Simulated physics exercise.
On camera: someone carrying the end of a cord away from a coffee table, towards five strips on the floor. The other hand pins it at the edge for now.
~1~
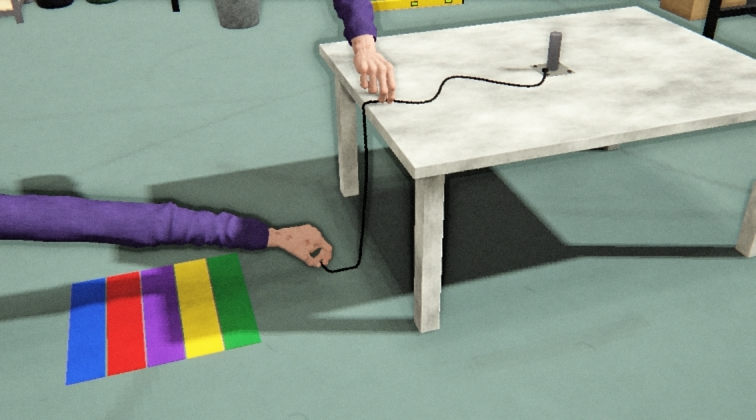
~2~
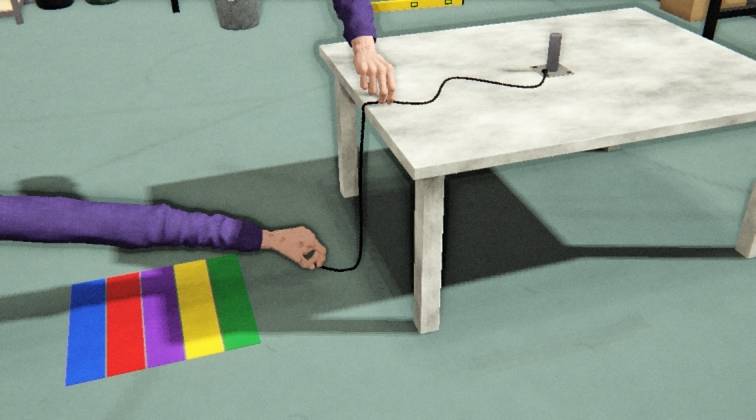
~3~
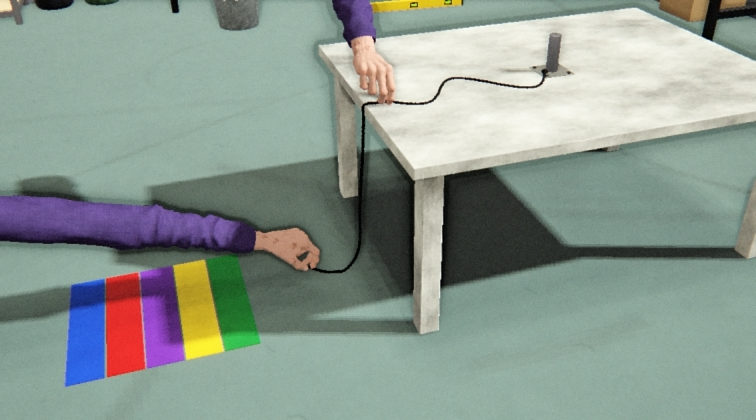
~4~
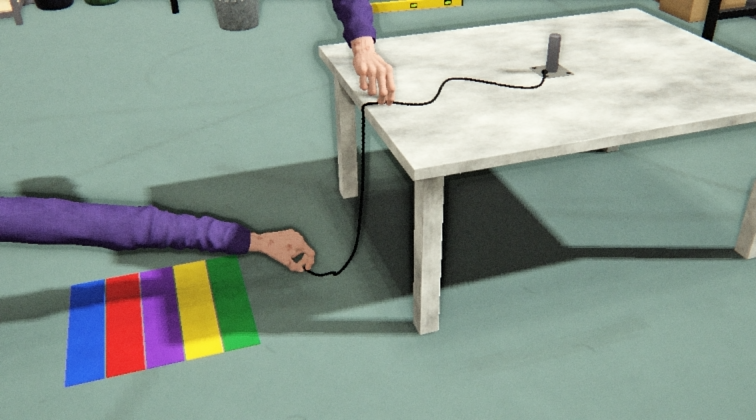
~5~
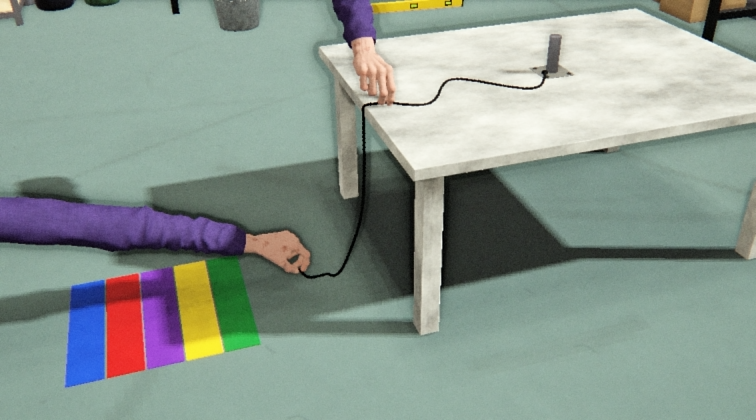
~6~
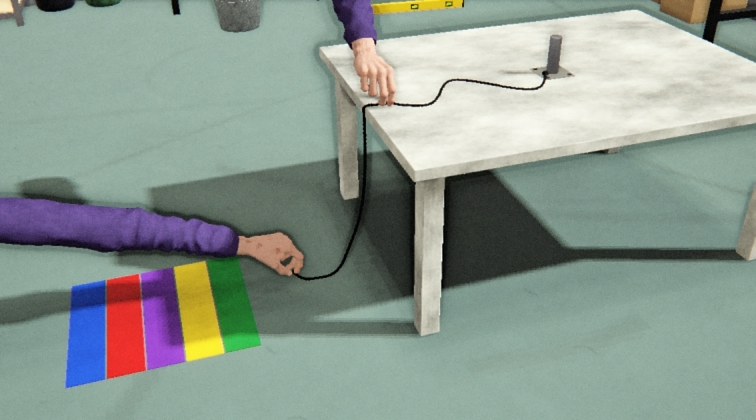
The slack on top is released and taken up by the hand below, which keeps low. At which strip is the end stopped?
Over red.
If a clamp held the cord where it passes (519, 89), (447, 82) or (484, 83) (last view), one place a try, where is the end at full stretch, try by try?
The places are (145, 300), (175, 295) and (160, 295).
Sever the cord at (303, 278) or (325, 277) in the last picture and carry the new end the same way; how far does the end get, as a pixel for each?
About (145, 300) and (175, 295).
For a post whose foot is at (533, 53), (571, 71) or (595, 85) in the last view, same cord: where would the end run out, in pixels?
Near (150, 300), (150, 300) and (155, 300).
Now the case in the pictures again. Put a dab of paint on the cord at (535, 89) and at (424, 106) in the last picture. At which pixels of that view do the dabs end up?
Near (505, 80) and (360, 112).
A little later, end near (196, 290); over yellow.
Next, end near (149, 300); over purple.
When it is tight, end near (123, 305); over red. The end stops over the red strip.
